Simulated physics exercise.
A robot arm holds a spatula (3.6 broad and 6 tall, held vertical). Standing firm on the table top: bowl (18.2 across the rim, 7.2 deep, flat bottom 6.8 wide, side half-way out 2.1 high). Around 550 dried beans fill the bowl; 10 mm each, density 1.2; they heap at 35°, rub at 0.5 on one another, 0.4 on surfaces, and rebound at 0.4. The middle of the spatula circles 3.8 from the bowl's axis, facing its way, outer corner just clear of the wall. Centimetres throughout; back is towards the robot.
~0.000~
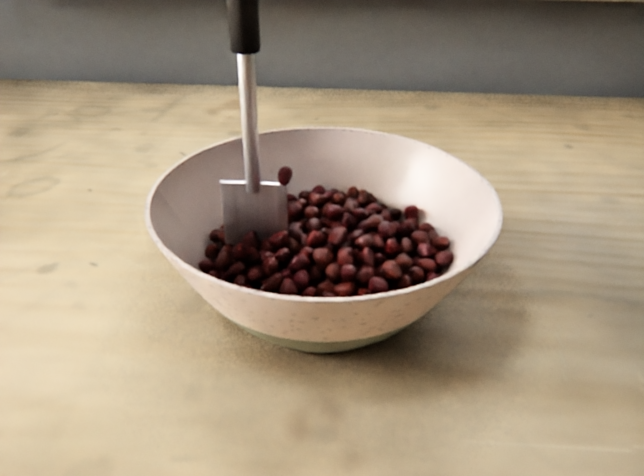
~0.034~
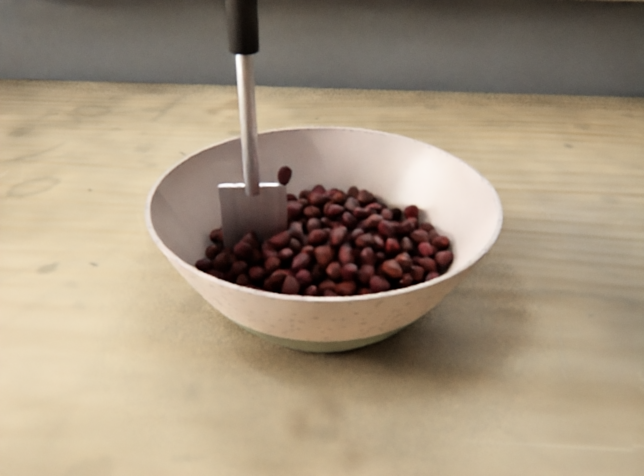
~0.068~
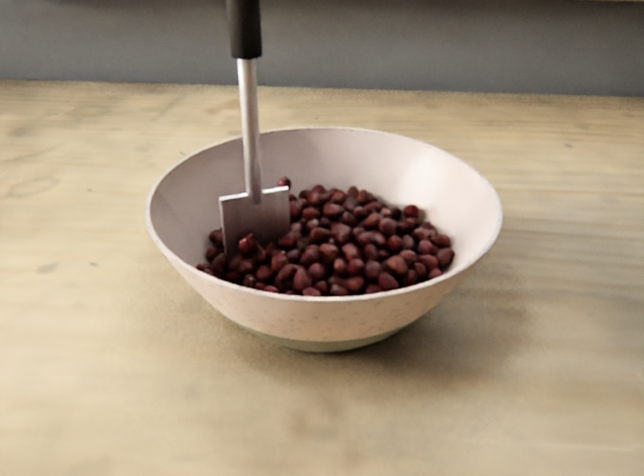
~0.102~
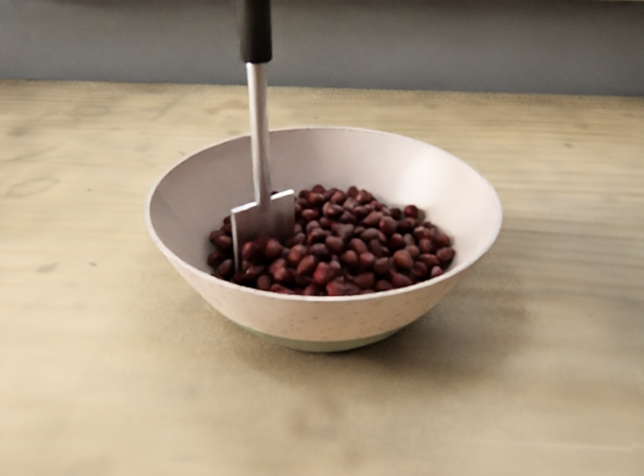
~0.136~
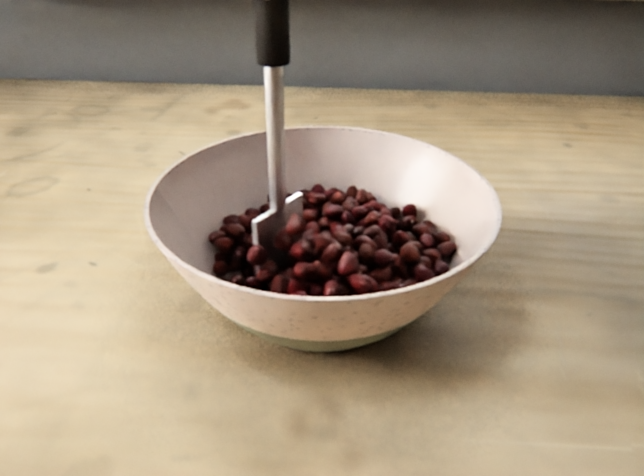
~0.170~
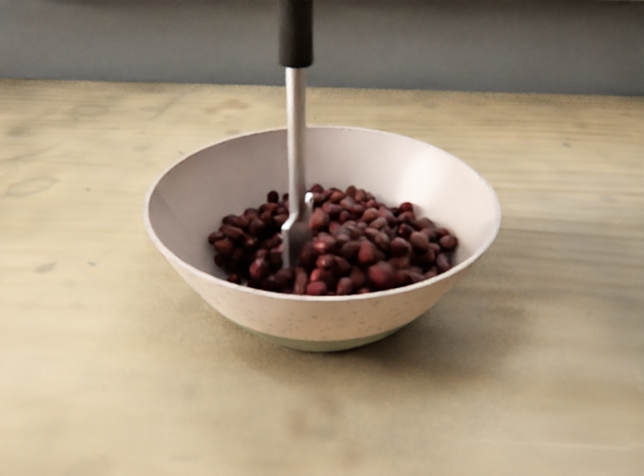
In a pale bowl on a table, a spatula turns and pushes rightward through dark red beans.
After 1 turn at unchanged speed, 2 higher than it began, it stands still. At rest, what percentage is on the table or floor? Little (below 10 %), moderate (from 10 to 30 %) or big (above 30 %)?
A little share, below 10 %, ends on the table or floor.
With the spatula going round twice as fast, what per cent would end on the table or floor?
In that case some 20 per cent.
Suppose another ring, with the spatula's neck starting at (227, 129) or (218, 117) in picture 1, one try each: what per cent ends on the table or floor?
Some 0 and 0 per cent.
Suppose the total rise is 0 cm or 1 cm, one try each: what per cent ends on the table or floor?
About 5 and 0 per cent.
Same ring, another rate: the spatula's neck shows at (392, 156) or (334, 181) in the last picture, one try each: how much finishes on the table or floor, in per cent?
Some 20 and 5 per cent.
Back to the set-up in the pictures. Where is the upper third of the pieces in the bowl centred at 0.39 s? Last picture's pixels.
Around (399, 200).
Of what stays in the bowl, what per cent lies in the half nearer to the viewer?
Some 55 per cent.
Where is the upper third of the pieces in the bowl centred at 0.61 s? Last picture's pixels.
Around (269, 192).
After 0.39 s, 185° round, highest piece 9 above the table; 549 in the bowl, 1 on the table or floor, 3 in flight or on the tool.
After 0.61 s, 295° round, highest piece 9 above the table; 548 in the bowl, 5 on the table or floor.
After 0.91 s, 0° round, highest piece 7 above the table; 546 in the bowl, 7 on the table or floor.
After 1.61 s, 0° round, highest piece 7 above the table; 546 in the bowl, 7 on the table or floor.
In the end, 546 in the bowl, 7 on the table or floor. That is 1 % on the table or floor.
